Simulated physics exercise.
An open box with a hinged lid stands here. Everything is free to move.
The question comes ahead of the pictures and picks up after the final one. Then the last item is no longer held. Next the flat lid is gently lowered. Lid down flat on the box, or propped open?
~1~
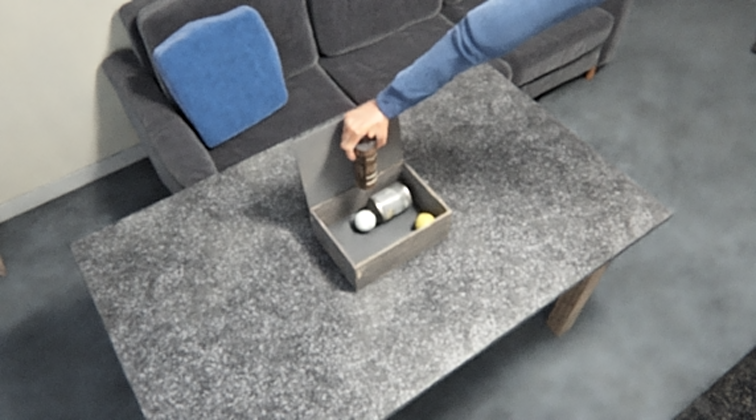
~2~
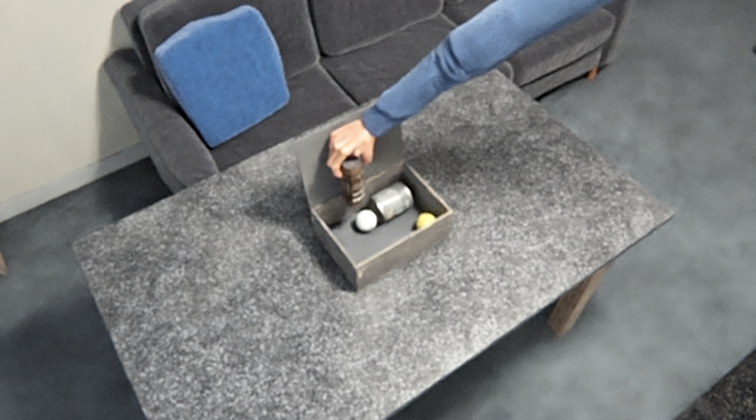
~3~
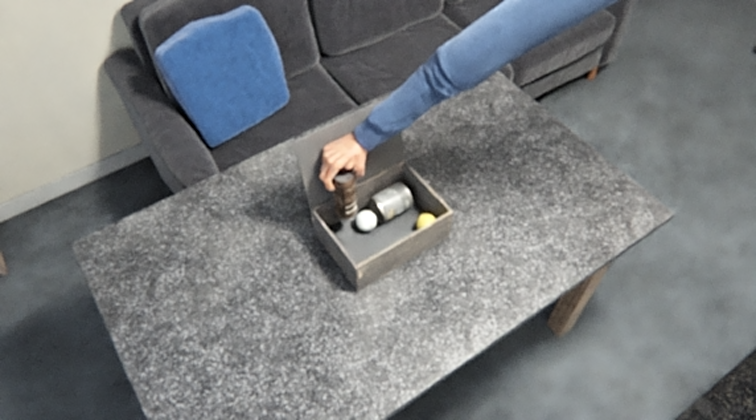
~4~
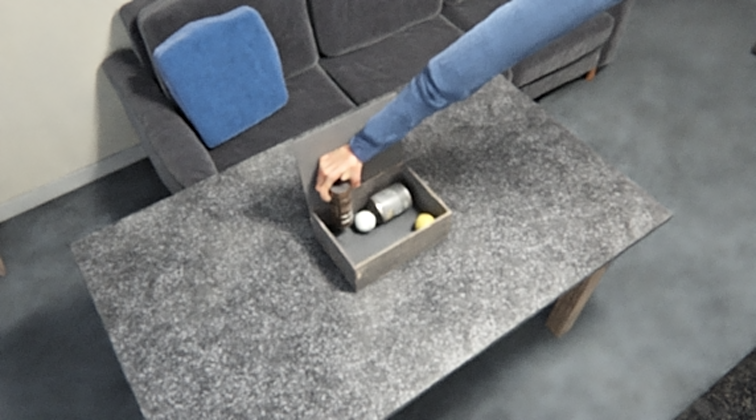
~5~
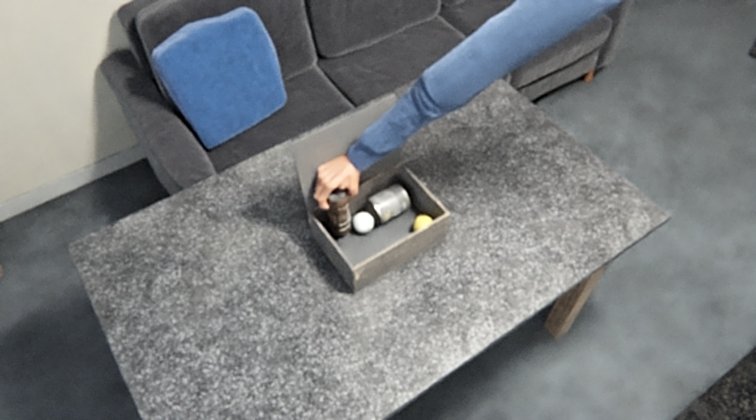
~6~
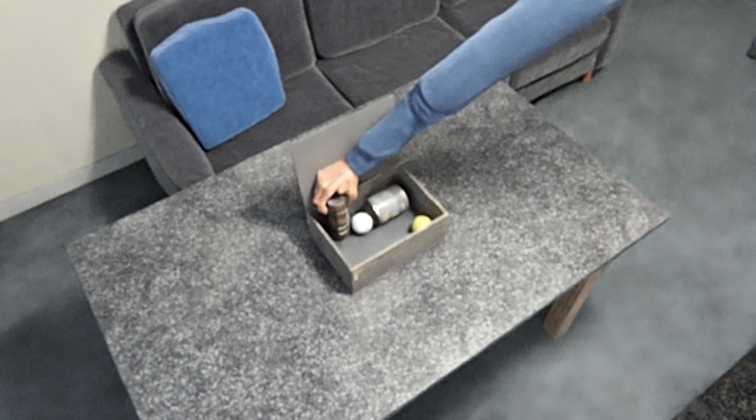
Down flat.
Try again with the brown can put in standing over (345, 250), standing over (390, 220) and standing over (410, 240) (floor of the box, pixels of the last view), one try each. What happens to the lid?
In order: The lid gets blocked, then gets blocked, then fits down.
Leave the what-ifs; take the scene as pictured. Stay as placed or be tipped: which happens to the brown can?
Simply put, it gets tilted.
Then, 1.20 s later than the last frame, lid starting down.
Then, 1.80 s later than the last frame, lid 55° above the rim; brown can tilted by 10° near (341, 219).
Then, 2.20 s later than the last frame, lid 29° above the rim; brown can tilted by 35° near (348, 229).
Then, 2.40 s later than the last frame, lid 12° above the rim; brown can on its side near (354, 246).
When it is over, lid shut; lying over in the box, brown can; the other 3 as before. End places, in pixels of the last picture, brown can near (354, 247).
